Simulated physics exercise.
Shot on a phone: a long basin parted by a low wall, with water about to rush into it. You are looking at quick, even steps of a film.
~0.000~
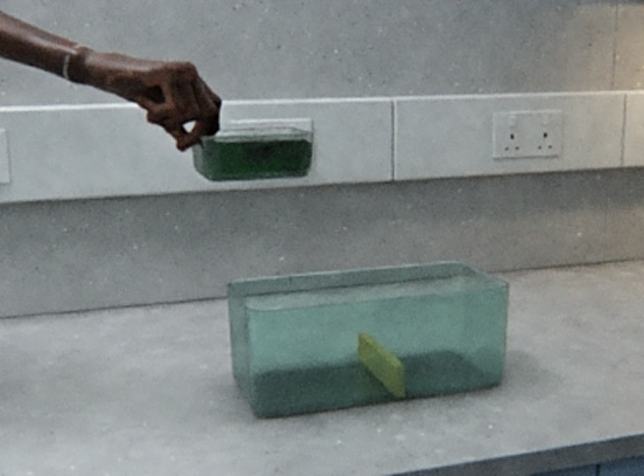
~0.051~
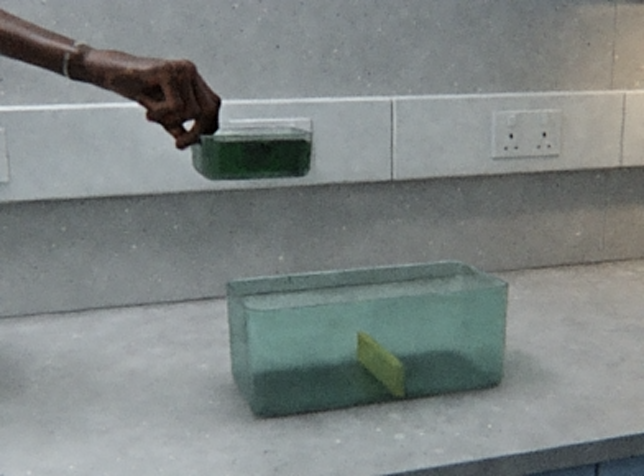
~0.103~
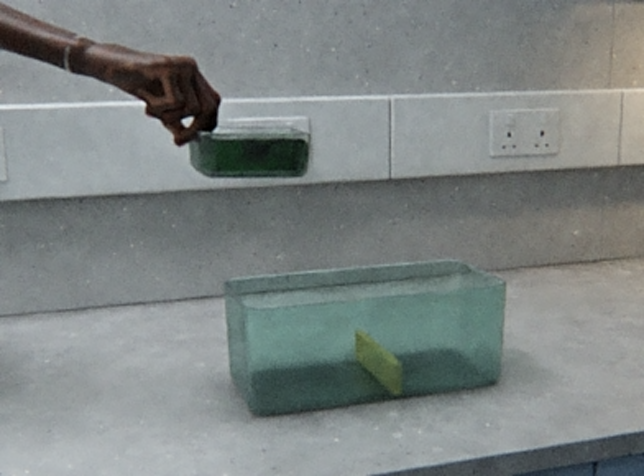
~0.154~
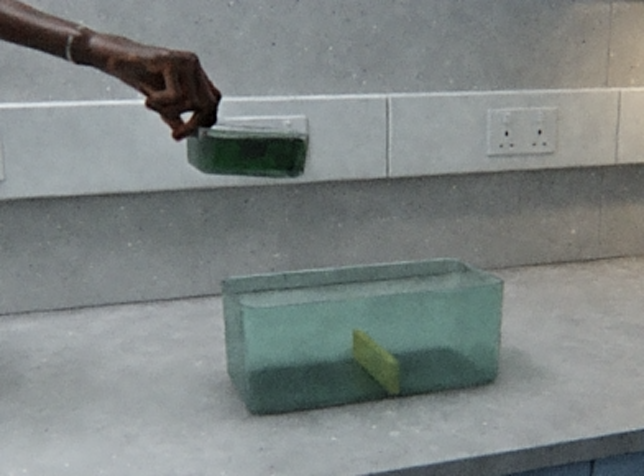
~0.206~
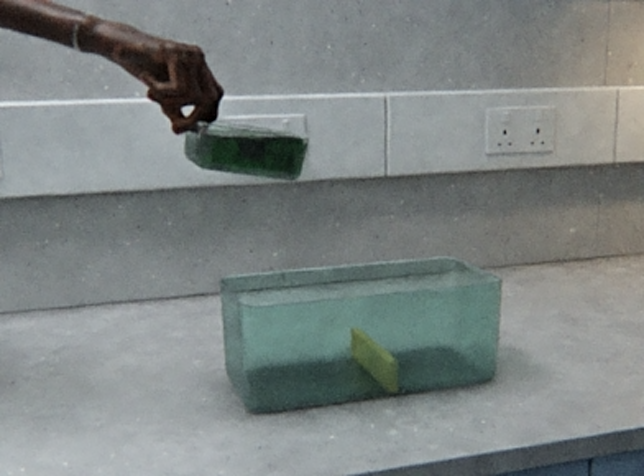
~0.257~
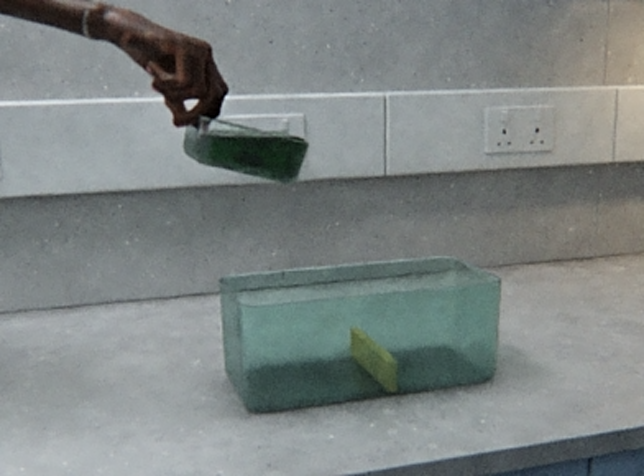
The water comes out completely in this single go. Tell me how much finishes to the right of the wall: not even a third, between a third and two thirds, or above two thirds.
It works out to not even a third.
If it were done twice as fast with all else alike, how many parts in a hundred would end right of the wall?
It comes to 10 per cent or so.
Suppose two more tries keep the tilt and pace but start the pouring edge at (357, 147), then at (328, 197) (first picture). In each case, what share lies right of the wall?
75 and 40 in a hundred.
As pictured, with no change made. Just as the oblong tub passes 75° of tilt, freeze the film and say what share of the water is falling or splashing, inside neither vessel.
That comes to near 50 percent.
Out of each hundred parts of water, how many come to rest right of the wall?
20 % or thereabouts.
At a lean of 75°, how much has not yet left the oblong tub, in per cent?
20 per cent, approximately.
A moment on, the oblong tub is tipped on its side and 20 per cent is still to pour, 28 is left of the wall and 3 right of it.
Next, the oblong tub is tipped right over and 2 per cent is still to pour, 72 is left of the wall and 18 right of it.
Then the oblong tub is tipped right over and 0 per cent is still to pour, 79 is left of the wall and 19 right of it.
Later the oblong tub is tipped right over and 0 per cent is still to pour, 79 is left of the wall and 19 right of it.
At rest 79 per cent lies left of the wall, 19 right of it and 2 outside.
